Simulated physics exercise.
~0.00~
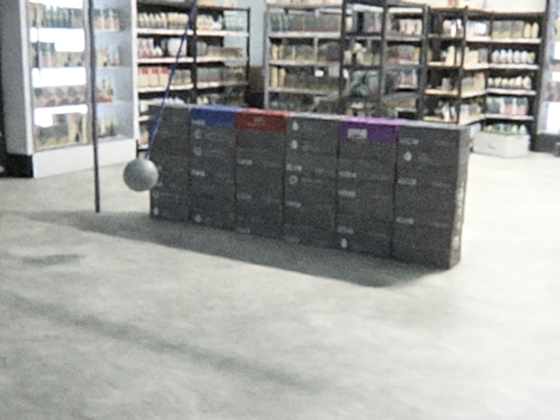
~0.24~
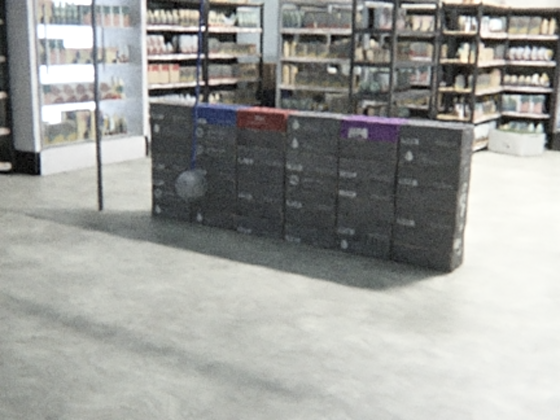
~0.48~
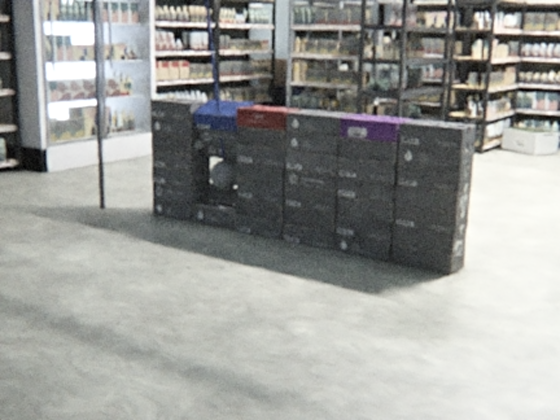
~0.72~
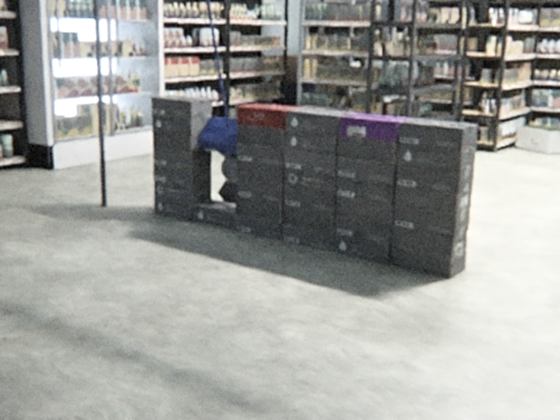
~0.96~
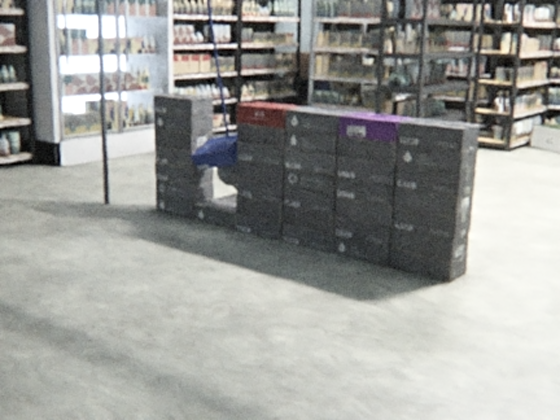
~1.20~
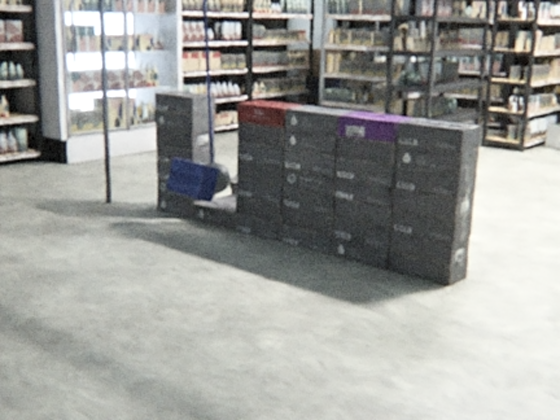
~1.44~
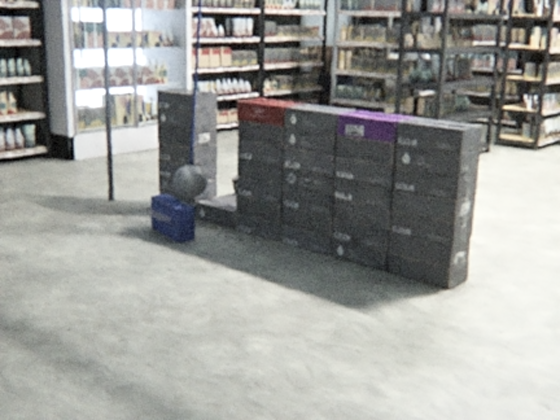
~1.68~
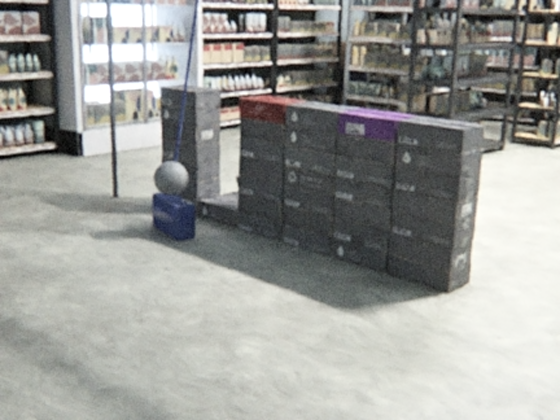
To begin with, a grey ball on a line swings rightward toward a wall of stacked dark boxes standing on a shop floor, with blue, red and purple boxes along the top. It reaches the wall near its left end and pushes into the column below the blue box, opening a gap. The blue box tilts and sinks into the gap as the ball starts to swing back. The blue box then tumbles down in front, and the ball follows it out to the left. Finally, the blue box lies on its side on the floor, the ball hangs above it, and the red and purple boxes remain in place.
